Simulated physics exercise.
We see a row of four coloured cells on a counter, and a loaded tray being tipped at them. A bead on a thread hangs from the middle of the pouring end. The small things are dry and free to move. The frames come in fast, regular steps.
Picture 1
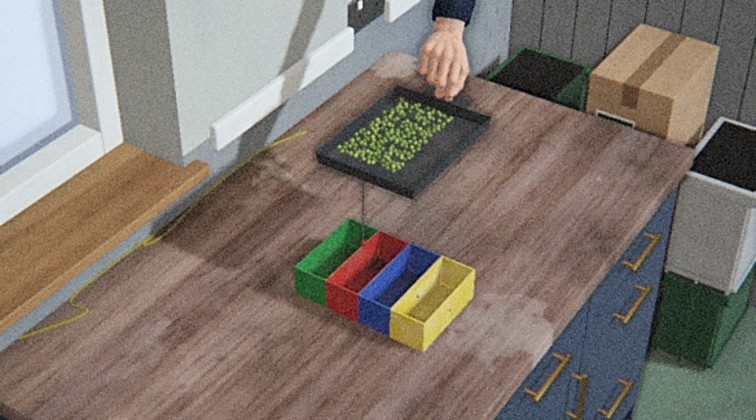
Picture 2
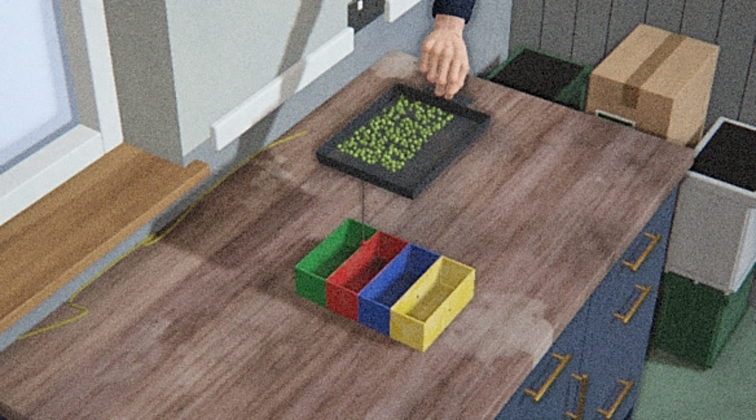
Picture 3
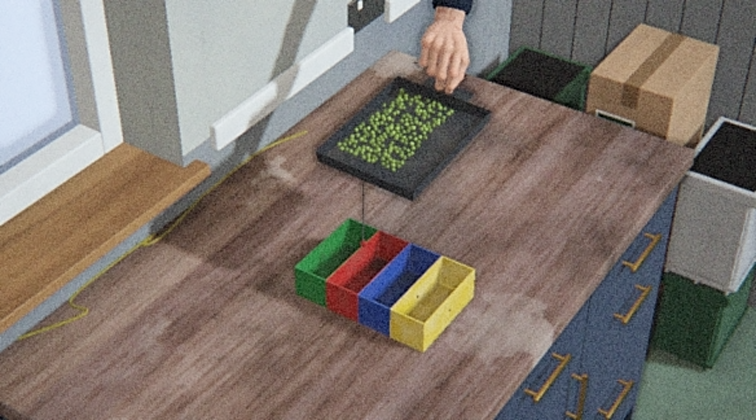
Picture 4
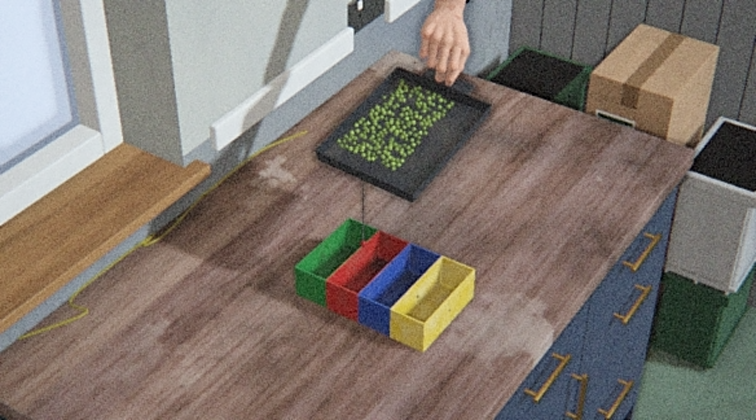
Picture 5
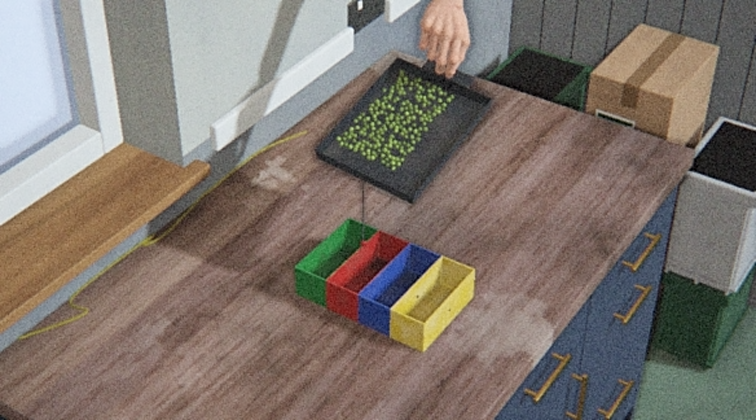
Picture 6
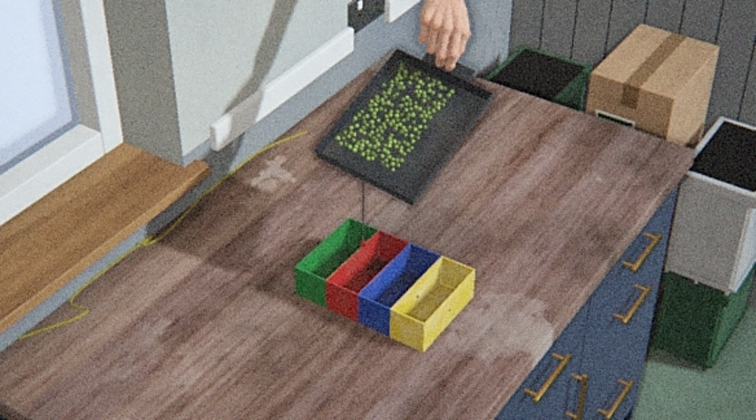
We see a hand holding a dark tray of small green peas above a row of green, red, blue and yellow cells; after staying level, the tray gradually tilts, its far end rising and near right corner dipping slightly.
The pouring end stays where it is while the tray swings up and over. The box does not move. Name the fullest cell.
Most goes to the blue cell.
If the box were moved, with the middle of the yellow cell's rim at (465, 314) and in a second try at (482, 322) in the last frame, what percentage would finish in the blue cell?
In turn 0 and 0 in a hundred.
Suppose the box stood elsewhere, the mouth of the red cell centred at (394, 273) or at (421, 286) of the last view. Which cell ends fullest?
At the first place the cell in red, at the second the green one.
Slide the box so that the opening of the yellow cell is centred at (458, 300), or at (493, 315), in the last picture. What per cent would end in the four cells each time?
Near 100 % and 90 %.
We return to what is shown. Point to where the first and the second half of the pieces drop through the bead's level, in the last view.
The first part at (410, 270); the rest at (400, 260).
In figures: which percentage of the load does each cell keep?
In per cent, green cell 0, red cell 10, blue cell 80 and yellow cell 10.
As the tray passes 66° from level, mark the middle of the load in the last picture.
Near (397, 193).
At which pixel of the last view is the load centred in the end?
At about (396, 304).
Soon, tray tipped steeply; most on the tray; a small part in the yellow cell; a stray few in the blue cell; a small part falling or outside the box.
A while on, tray tipped past a quarter turn; about two thirds on the tray; about a quarter in the blue cell; a small part in the yellow cell; a stray few in the red cell; a small part falling or outside the box.
Towards the end, tray tipped past a quarter turn; most in the blue cell; a small part in the red cell; a small part in the yellow cell; a stray few in the green cell; a stray few falling or outside the box.
Finally, tray tipped past a quarter turn; most in the blue cell; a small part in the red cell; a small part in the yellow cell; a stray few in the green cell; a stray few outside the box.
